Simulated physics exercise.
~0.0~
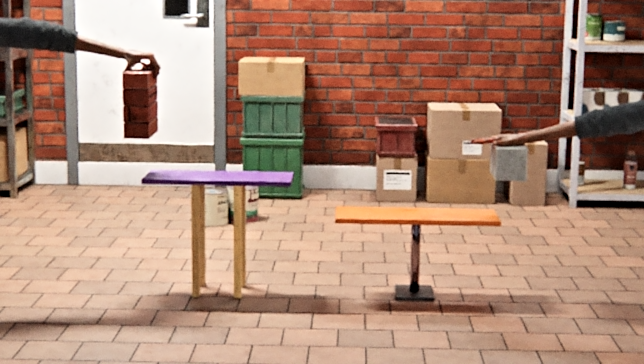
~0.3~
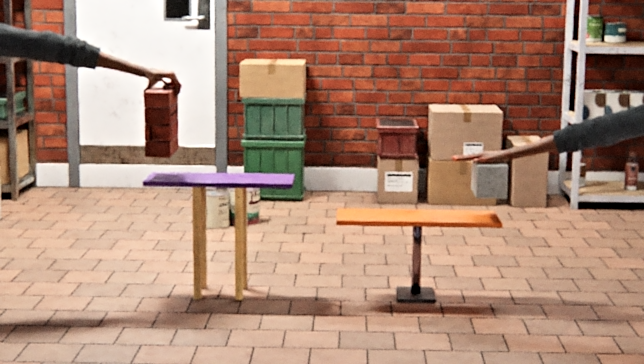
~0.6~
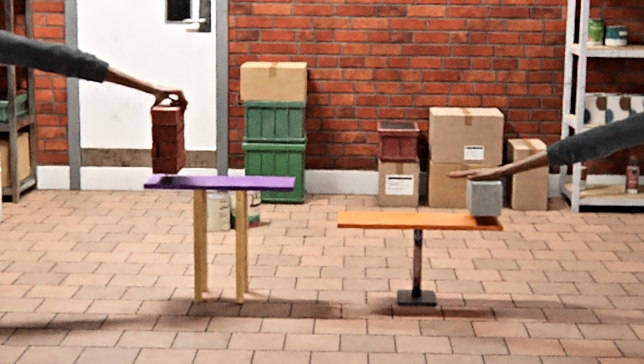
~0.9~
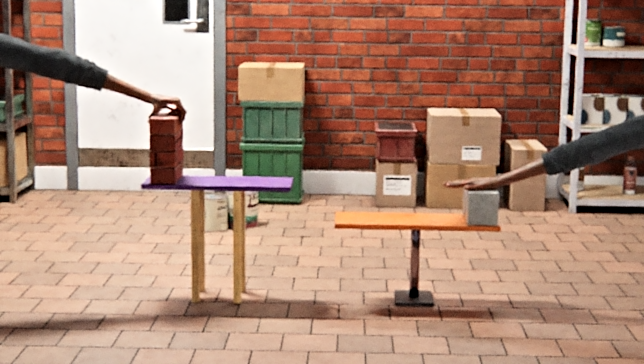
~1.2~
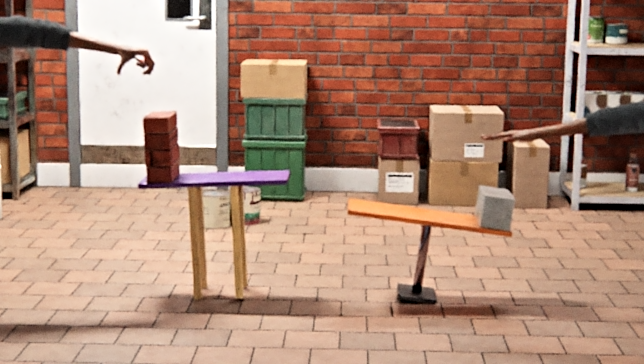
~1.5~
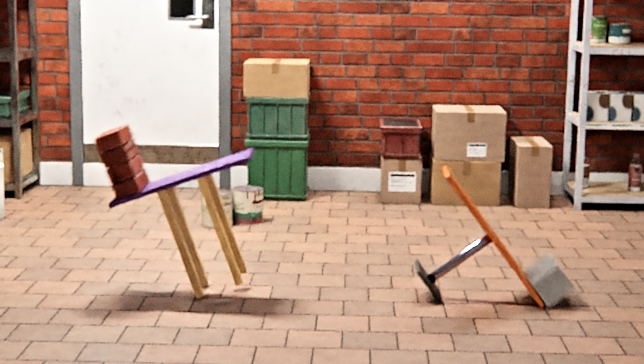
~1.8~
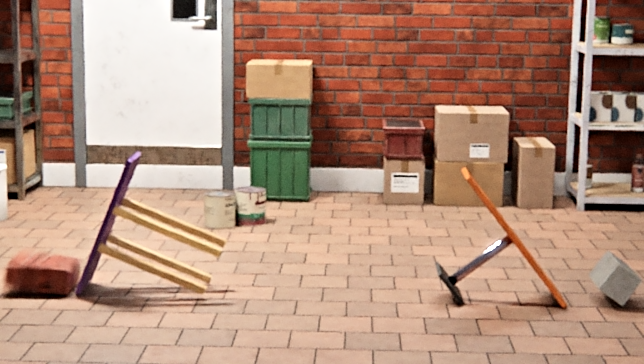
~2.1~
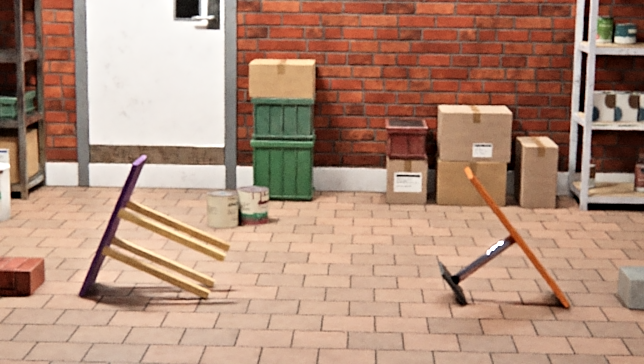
Two narrow-footed stands toppled in opposite directions after hands set a stack of red bricks on the purple table's left end and a gray block on the orange stand's right end, and both were left tilted on the floor with their loads lying beyond them.
